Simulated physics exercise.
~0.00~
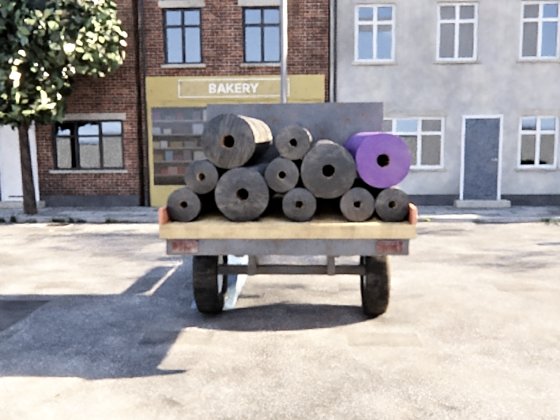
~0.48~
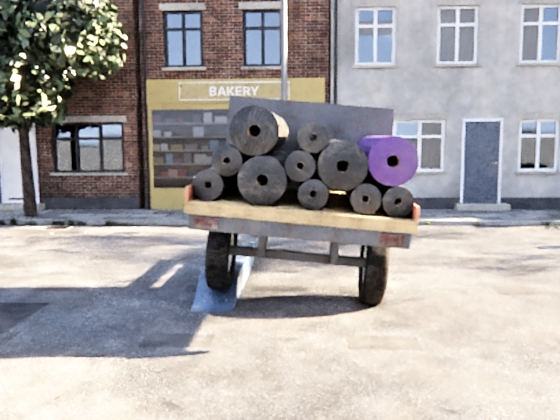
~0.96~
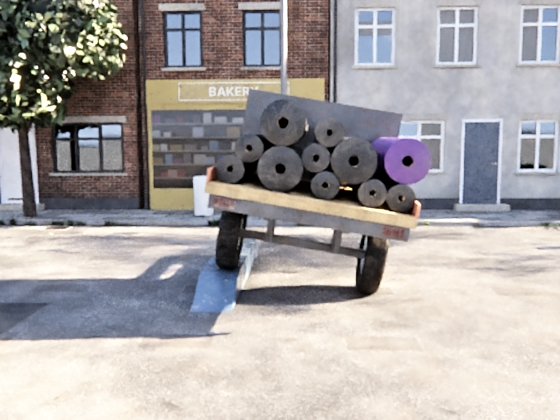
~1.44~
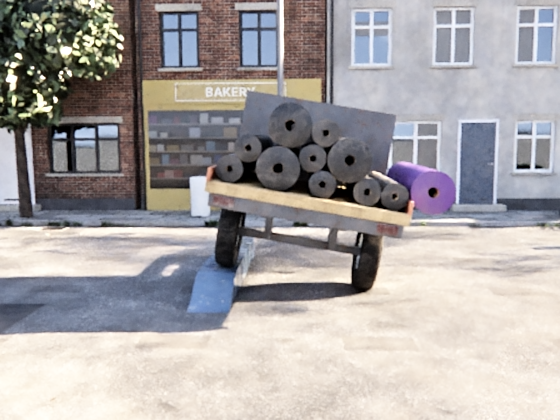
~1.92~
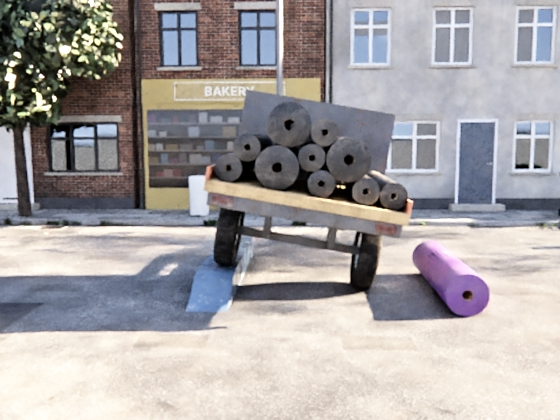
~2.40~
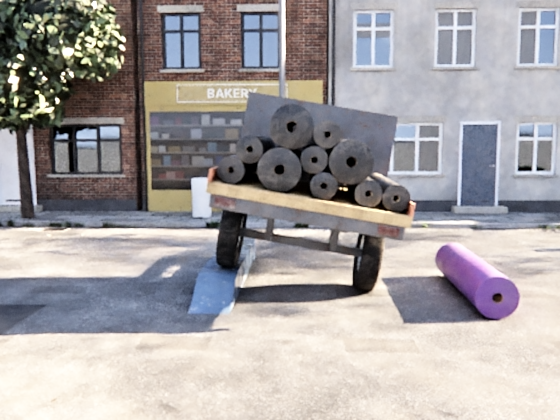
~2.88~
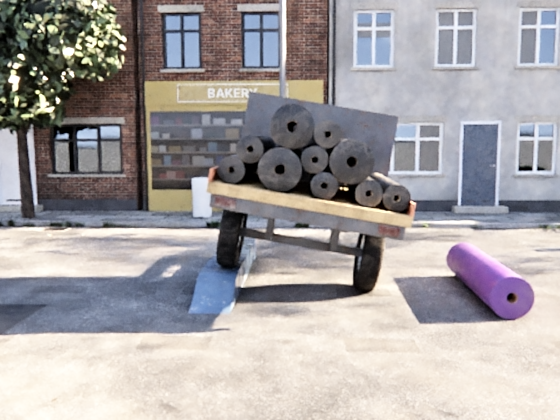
To begin with, a flat trailer stacked with dark rolls and one purple roll, their ends facing us, stands level on a street in front of a bakery. Its left wheel then rides up onto a raised block, and the deck tilts down to the right. The trailer stops with the deck still leaning, while the purple roll sits high at the right side of the stack. It rolls over the right edge and drops to the ground. There it rolls a little farther right, ending on the road beside the trailer as the dark rolls stay aboard.
